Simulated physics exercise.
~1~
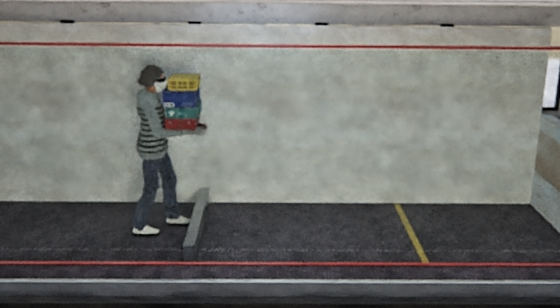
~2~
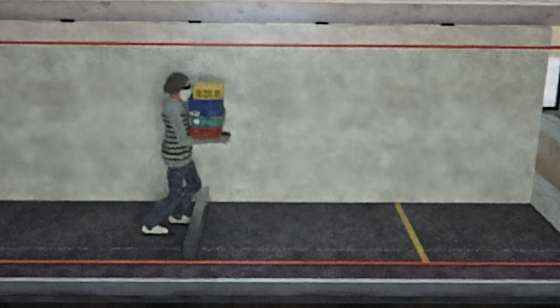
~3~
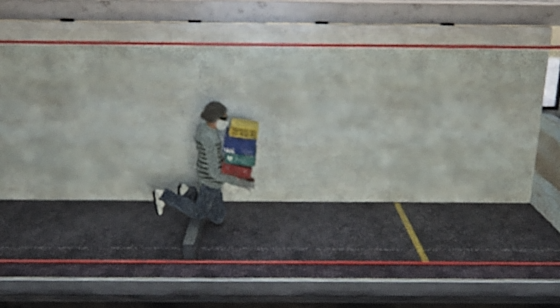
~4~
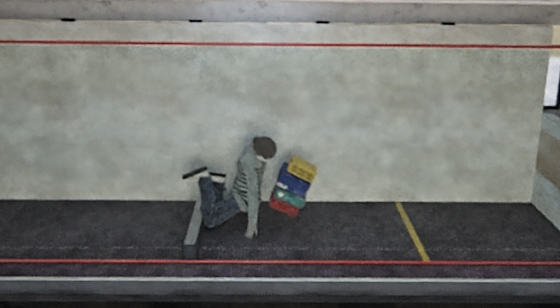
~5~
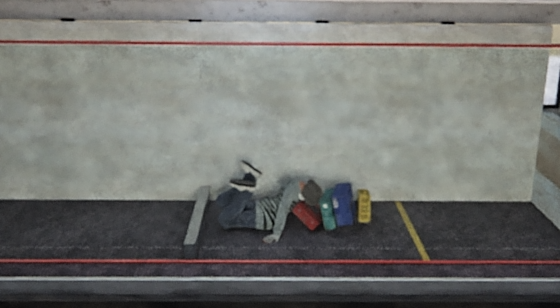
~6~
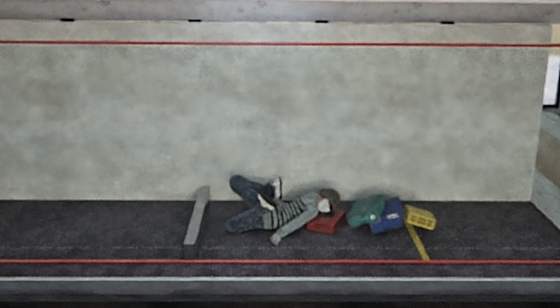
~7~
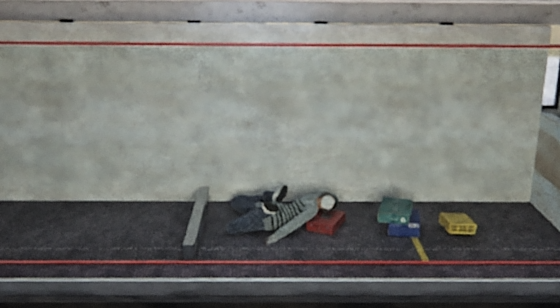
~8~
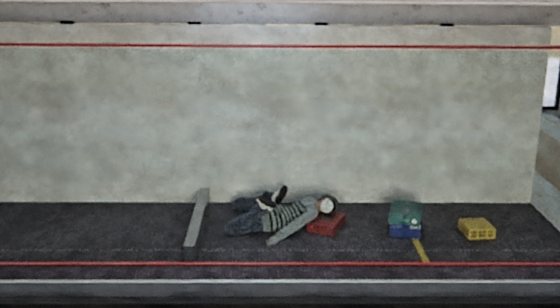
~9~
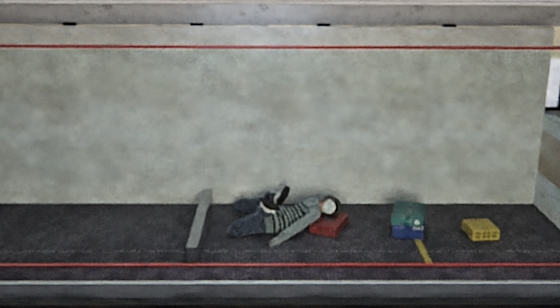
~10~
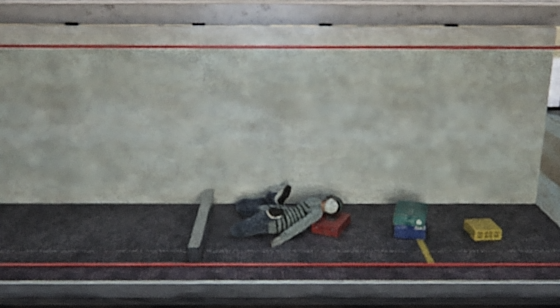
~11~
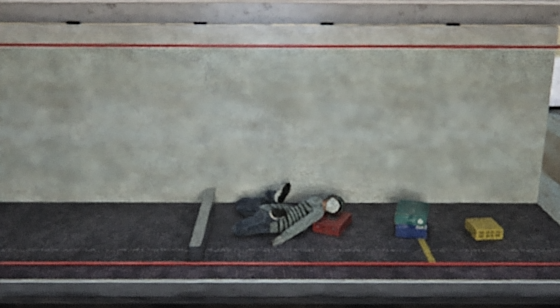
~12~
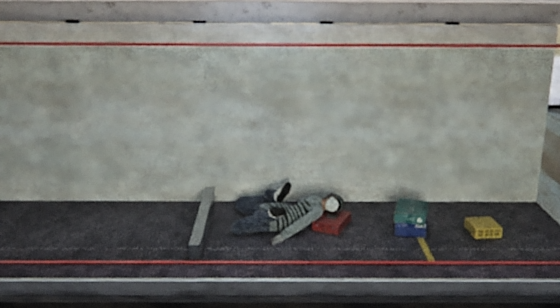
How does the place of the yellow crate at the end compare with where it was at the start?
At the start it sits on top of the stack in front of the figure, left of the rail. By the end it lies on the ground far to the right, past the yellow line.
